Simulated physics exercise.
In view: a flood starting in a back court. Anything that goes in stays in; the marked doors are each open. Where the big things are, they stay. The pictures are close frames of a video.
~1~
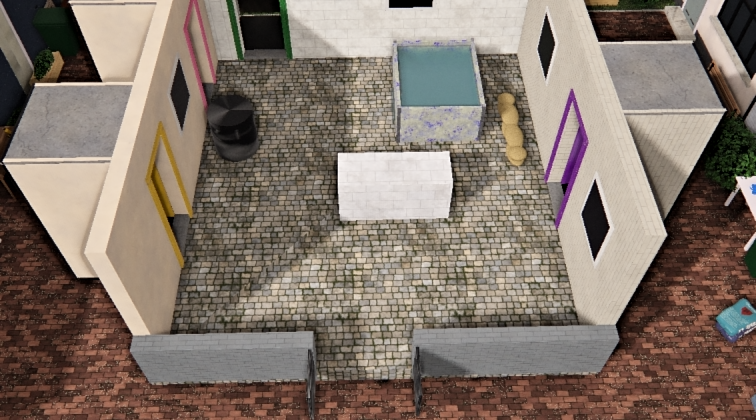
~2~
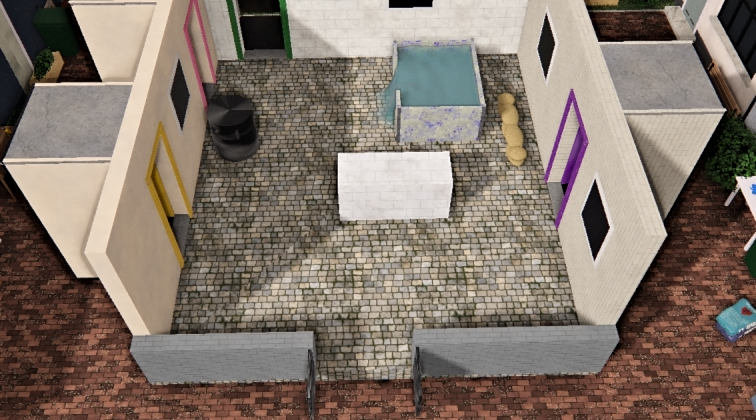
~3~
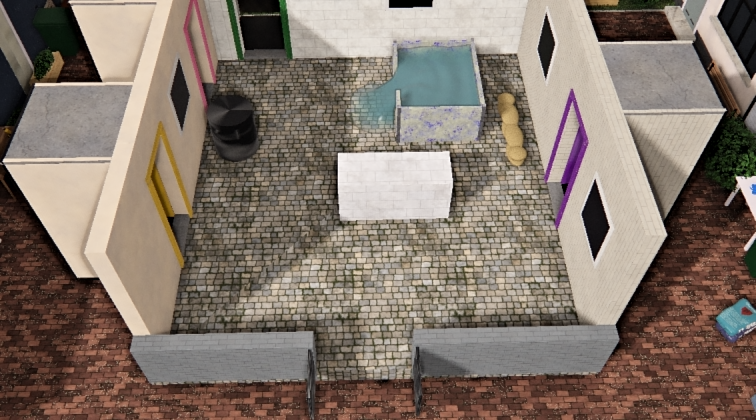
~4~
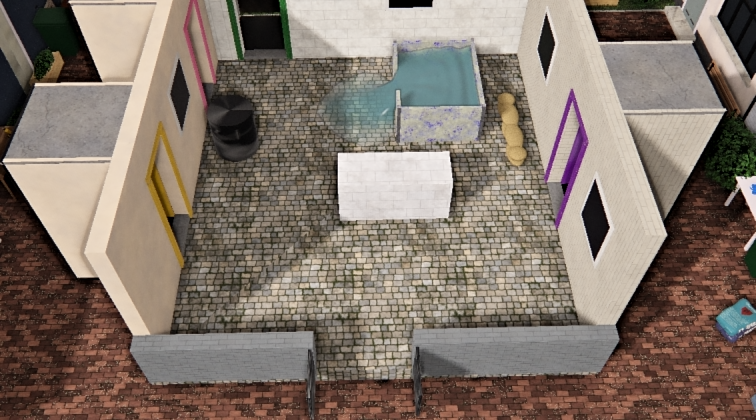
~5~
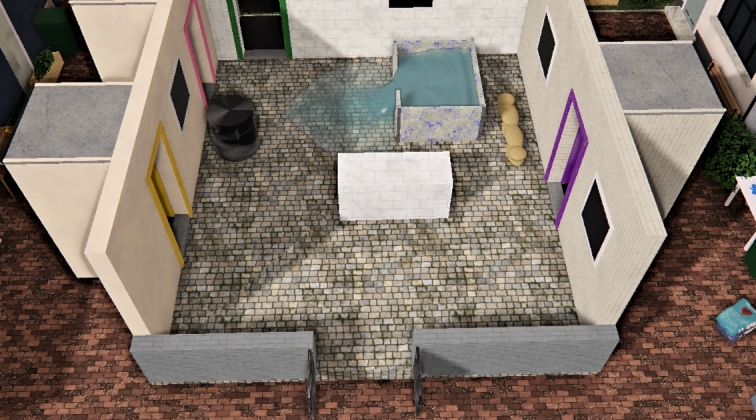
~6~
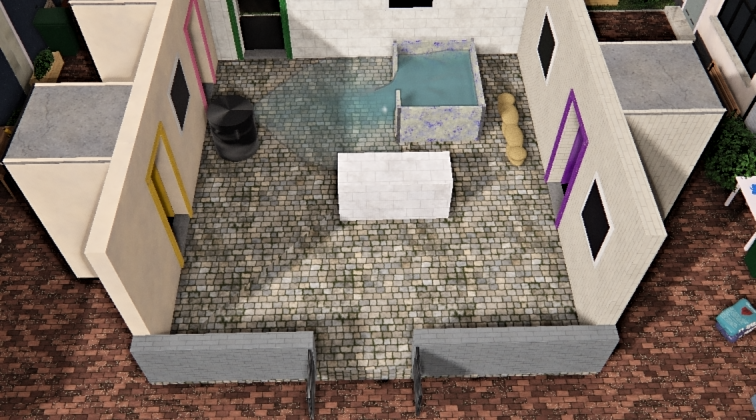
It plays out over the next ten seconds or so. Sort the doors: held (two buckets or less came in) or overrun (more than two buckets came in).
Sorted: Pink door overrun, purple door held, green door overrun, yellow door held.
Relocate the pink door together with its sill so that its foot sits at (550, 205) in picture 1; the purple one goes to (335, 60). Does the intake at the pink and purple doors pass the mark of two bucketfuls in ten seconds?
The pink one does not overflow, while the purple one overflows.
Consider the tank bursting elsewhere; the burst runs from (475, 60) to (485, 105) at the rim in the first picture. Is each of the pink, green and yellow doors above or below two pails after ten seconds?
Pink: Over the line; green: Under the line; yellow: Under the line.
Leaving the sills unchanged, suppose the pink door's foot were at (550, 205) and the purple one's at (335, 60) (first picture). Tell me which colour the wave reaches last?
Going by the pictures, it's the pink door.
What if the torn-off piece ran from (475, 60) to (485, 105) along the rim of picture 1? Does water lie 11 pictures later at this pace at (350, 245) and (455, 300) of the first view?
In the order asked: Unwetted, then inundated.
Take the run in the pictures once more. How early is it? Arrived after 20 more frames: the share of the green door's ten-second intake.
I'd put it at 35 percent.
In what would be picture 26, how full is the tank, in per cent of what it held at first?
About 32 %.
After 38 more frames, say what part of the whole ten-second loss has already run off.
About 75 per cent.
A moment on, water covers 30 % of the floor; the pink door over two buckets in, the purple door not reached, the green door wet at the sill, nothing in, the yellow door not reached.
Next, water covers 40 % of the floor; the pink door far over two buckets in, the purple door not reached, the green door under two buckets in, the yellow door wet at the sill, nothing in.
Then, water covers 40 % of the floor; the pink door far over two buckets in, the purple door not reached, the green door over two buckets in, the yellow door under two buckets in.
Later, water covers 55 % of the floor; the pink door far over two buckets in, the purple door not reached, the green door over two buckets in, the yellow door under two buckets in.
In the end, water covers 75 % of the floor; the pink door far over two buckets in, the purple door not reached, the green door far over two buckets in, the yellow door under two buckets in.
